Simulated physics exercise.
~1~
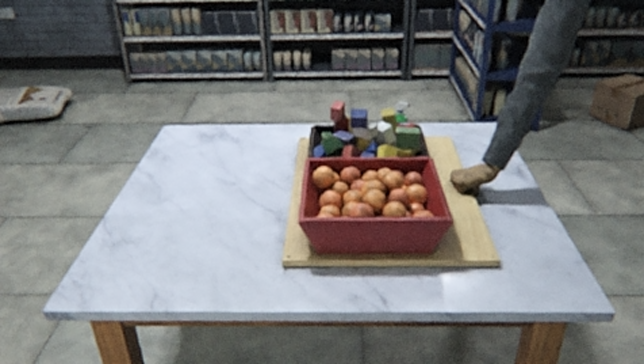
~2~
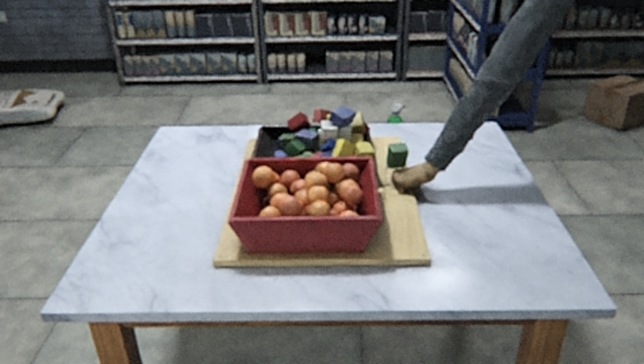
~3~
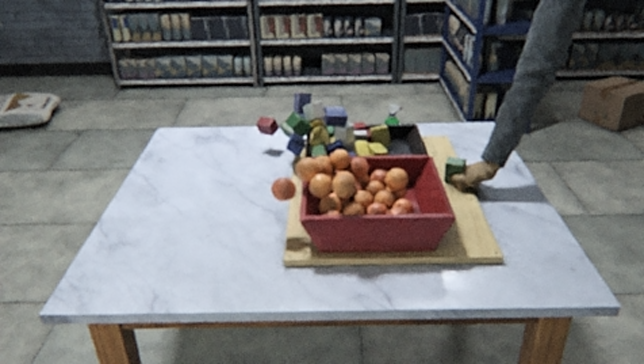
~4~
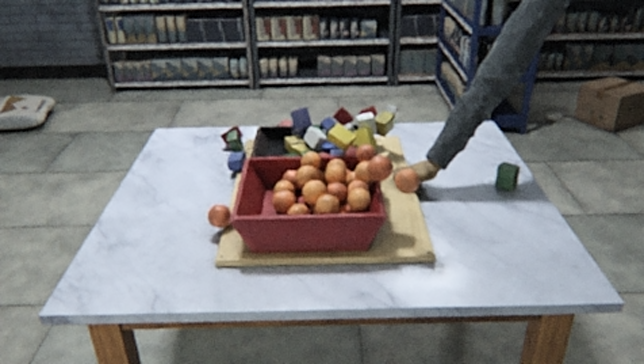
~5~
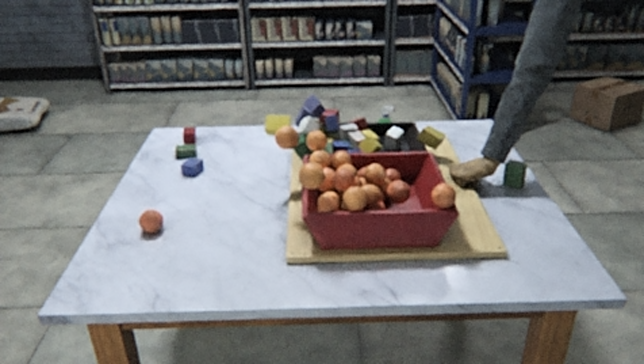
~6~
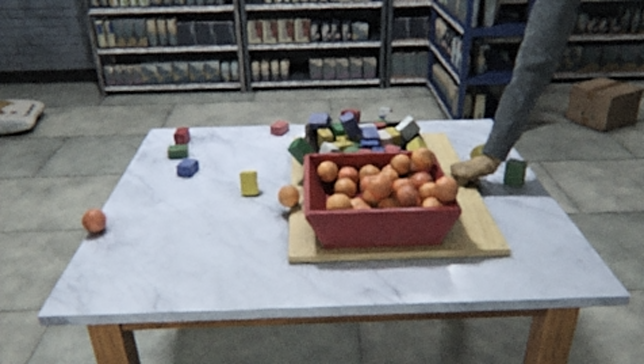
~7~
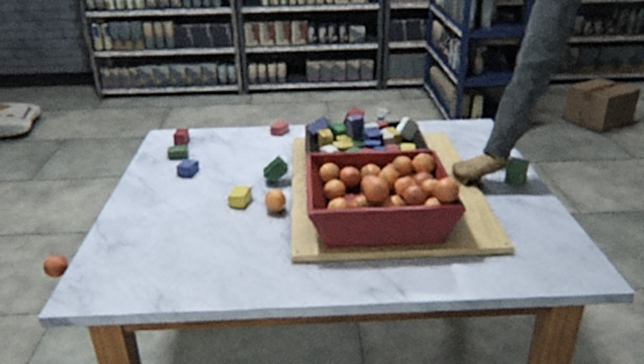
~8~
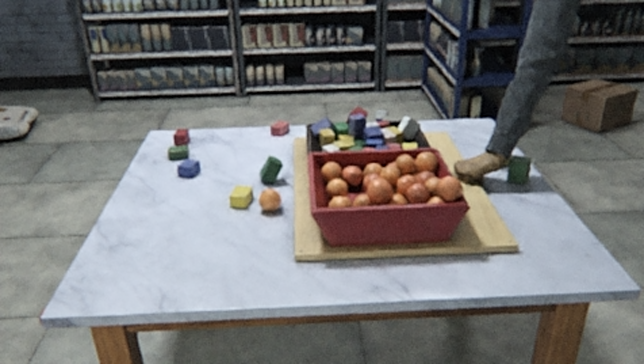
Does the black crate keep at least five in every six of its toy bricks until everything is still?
No, more than one in six of the toy bricks end up outside the black crate. Most of the spilled ones lie scattered on the left side of the table.
